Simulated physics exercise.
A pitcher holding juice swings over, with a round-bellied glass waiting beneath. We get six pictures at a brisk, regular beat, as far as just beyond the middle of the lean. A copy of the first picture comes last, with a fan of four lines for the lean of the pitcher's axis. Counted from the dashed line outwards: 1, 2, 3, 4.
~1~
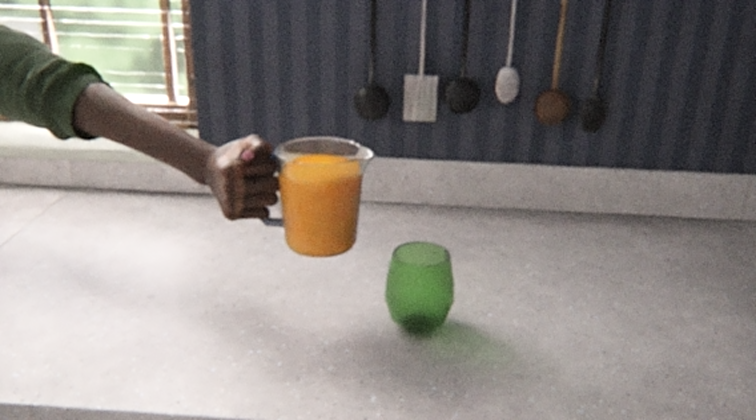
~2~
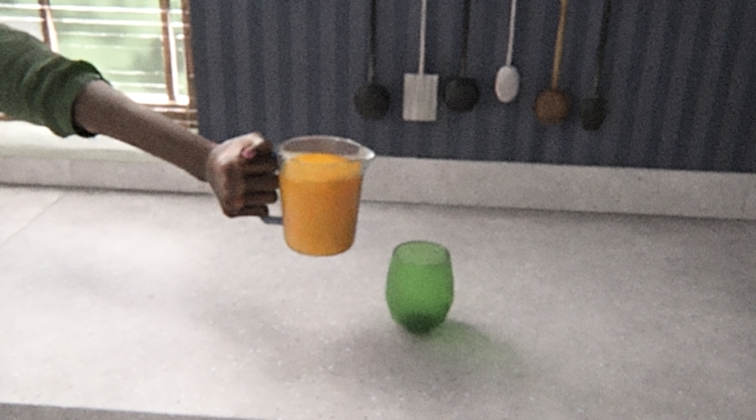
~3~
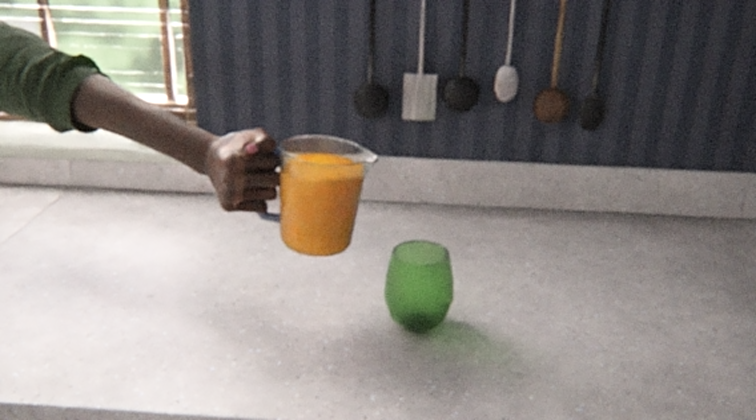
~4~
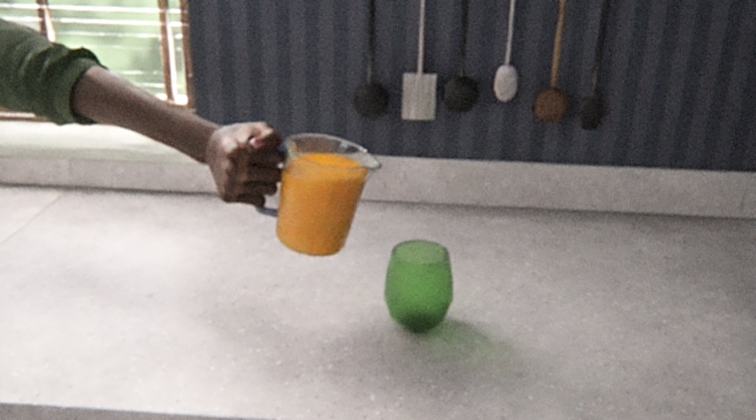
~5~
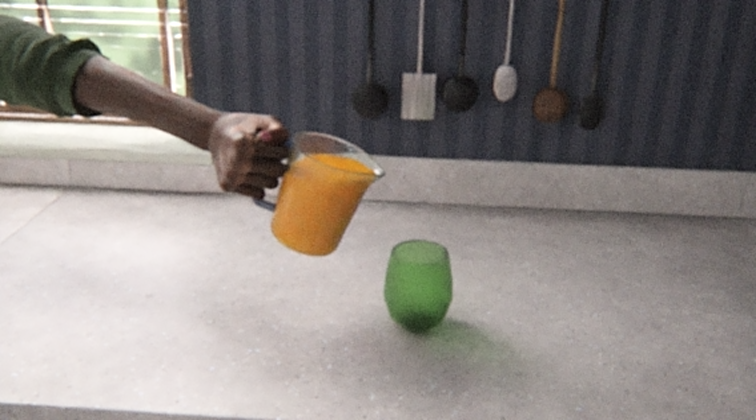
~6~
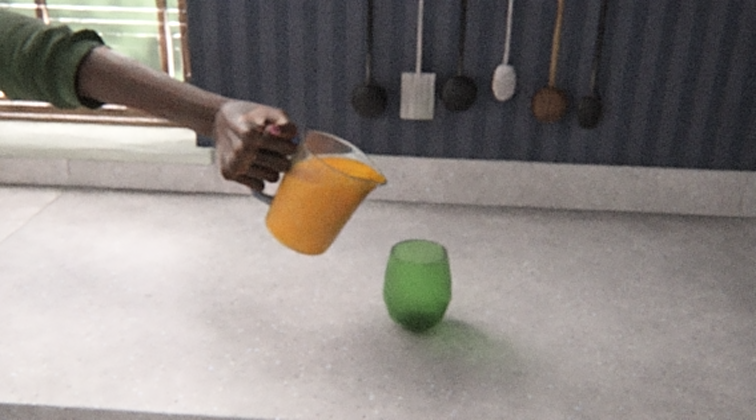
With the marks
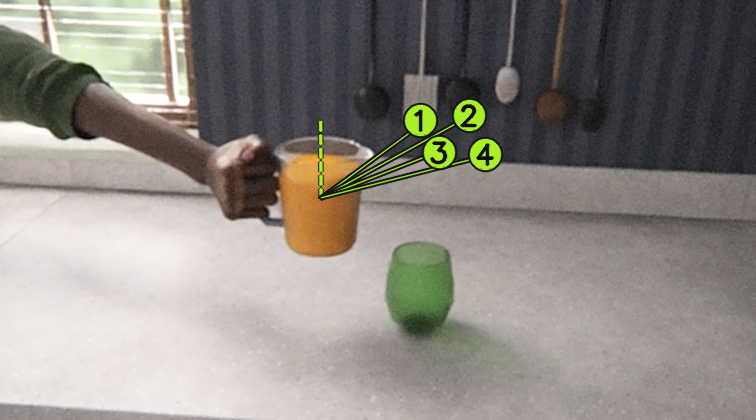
At the start, a hand in a green sleeve holds a clear pitcher of orange juice upright, above and to the left of an empty green glass on a pale counter. The hand stays still briefly, then gradually tilts the pitcher to the right, the juice nearing its lip while the glass stays put.
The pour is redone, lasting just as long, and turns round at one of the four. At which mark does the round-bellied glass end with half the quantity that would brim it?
Tilt 2.
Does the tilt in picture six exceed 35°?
No.
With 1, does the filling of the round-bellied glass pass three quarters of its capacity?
No, it does not.
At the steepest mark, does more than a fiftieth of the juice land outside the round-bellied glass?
Yes.
On the marked copy, 1 at (408, 133); 2 at (454, 124); 3 at (423, 157); 4 at (469, 159).
Choosing 1, the round-bellied glass ends with about 37 % of what it can hold.
Choosing 2, the round-bellied glass ends with about 51 % of what it can hold.
Choosing 3, the round-bellied glass ends with about 64 % of what it can hold; 3 % of the juice is spilt.
Choosing 4, the round-bellied glass ends with about 72 % of what it can hold; 10 % of the juice is spilt.
